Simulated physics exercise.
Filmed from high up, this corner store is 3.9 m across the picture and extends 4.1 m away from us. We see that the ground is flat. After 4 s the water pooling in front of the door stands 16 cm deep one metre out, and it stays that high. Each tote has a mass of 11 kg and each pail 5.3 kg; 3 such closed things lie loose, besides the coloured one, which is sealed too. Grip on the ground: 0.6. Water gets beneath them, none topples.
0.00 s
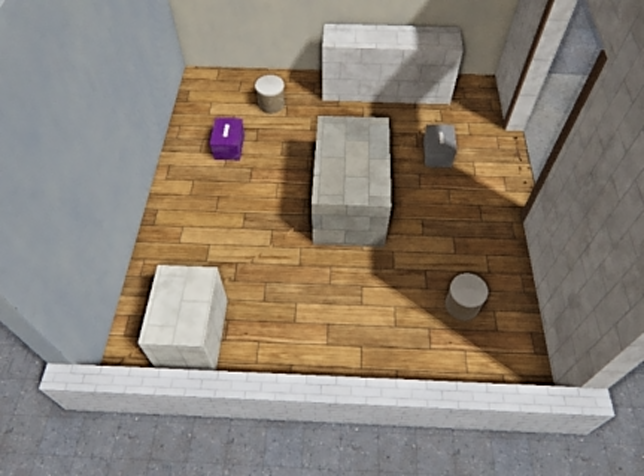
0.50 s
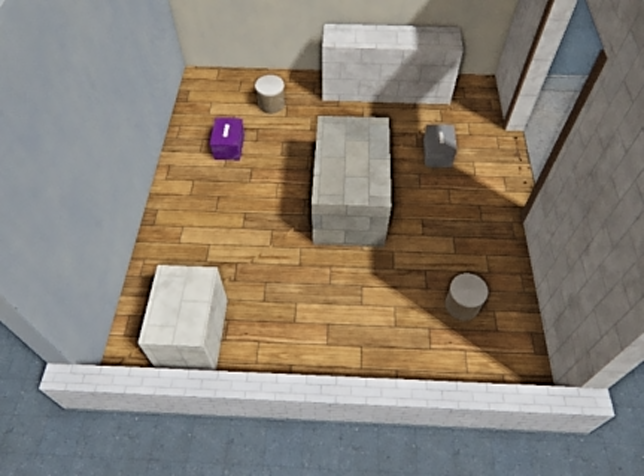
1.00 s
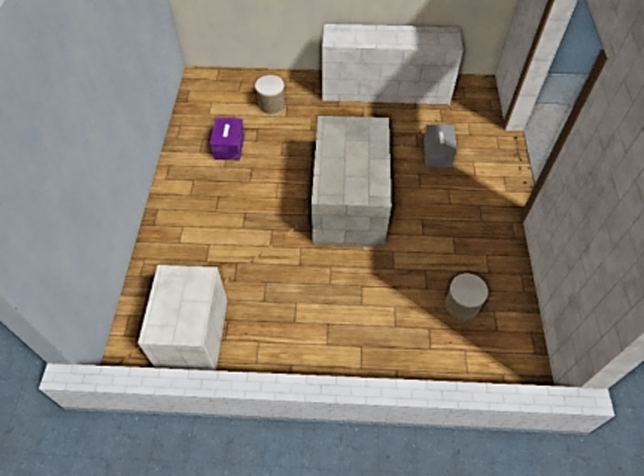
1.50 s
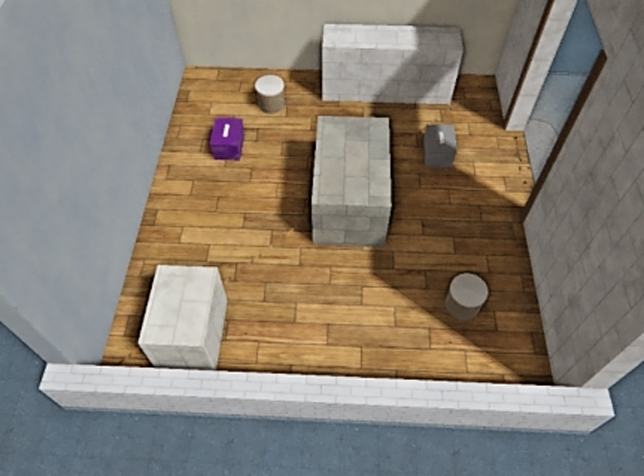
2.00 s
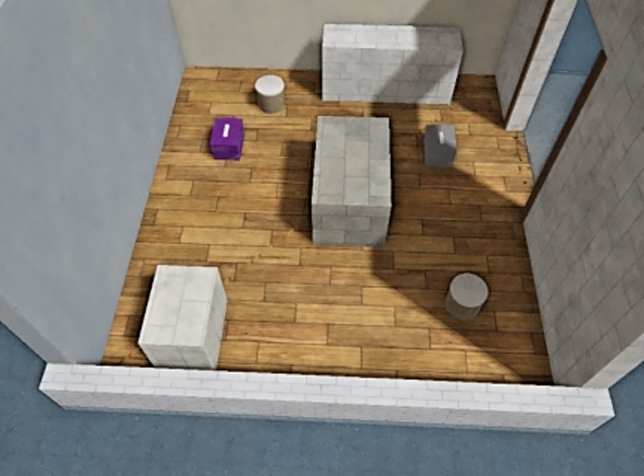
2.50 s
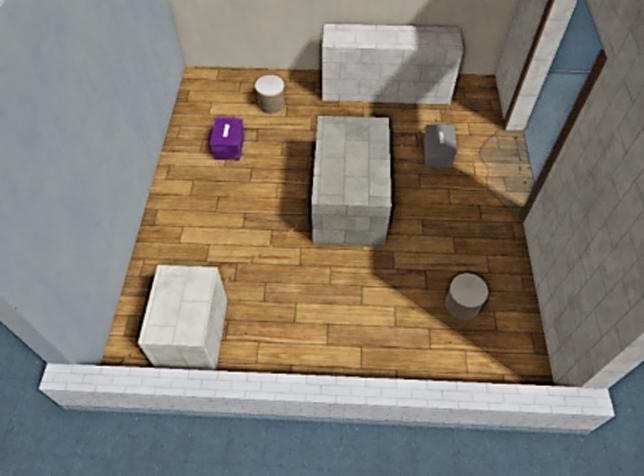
Water spreads around the outside of the room and just reaches the floor by the doorway.
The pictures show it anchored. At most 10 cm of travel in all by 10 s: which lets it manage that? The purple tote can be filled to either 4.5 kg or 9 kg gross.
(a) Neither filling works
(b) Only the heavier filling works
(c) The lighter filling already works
Only the heavier filling works (b).
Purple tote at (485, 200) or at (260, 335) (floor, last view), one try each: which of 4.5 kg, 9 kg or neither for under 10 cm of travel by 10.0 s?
In order: Both fall short; only the heavier one succeeds.
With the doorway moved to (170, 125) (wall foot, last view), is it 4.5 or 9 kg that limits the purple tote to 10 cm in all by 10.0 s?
Under that change no listed mass suffices.
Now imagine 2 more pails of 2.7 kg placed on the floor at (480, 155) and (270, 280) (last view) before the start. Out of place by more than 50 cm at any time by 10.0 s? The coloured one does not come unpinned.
First exceeds it, then stays inside.
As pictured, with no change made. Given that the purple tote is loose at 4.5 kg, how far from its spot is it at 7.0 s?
Roughly 10 cm.
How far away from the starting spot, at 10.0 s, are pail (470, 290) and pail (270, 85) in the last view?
Net displacement, in order: 10 cm; 30 cm.
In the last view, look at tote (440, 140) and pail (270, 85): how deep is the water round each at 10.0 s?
Some 6 cm at the first, some 6 cm at the second.
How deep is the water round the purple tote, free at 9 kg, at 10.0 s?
About 3 cm.
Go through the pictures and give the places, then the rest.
The purple tote at (226, 131), on the bottom; 0.0 m2 under water; 0 of 4 have shifted, in the first picture.
The purple tote at (226, 131) rests on the ground; water covers 0.0 m2; 0 of 4 have shifted, in the second picture.
The purple tote at (226, 131) rests on the ground; water covers 0.0 m2; 0 of 4 have shifted, in the third picture.
The purple tote at (226, 131), on the bottom; water covers 0.0 m2; 0 of 4 have shifted, in the fourth picture.
The purple tote at (226, 131), on the bottom; 0.0 m2 under water; 0 of 4 have shifted, in the fifth picture.
The purple tote at (226, 131) rests on the ground; water covers 0.2 m2; 0 of 4 have shifted, in the sixth picture.
After 3.5 s the purple tote would be 0 cm from its start with 4.5 kg and 0 cm from its start with 9 kg; 0 cm of water round it then.
After 4.5 s the purple tote would be 0 cm from its start with 4.5 kg and 0 cm from its start with 9 kg; 0 cm of water round it then.
After 7.0 s the purple tote would be 14 cm from its start with 4.5 kg and 0 cm from its start with 9 kg; 3 cm of water round it then.
After 10.0 s the purple tote would be 71 cm from its start with 4.5 kg and 0 cm from its start with 9 kg; 3 cm of water round it then.
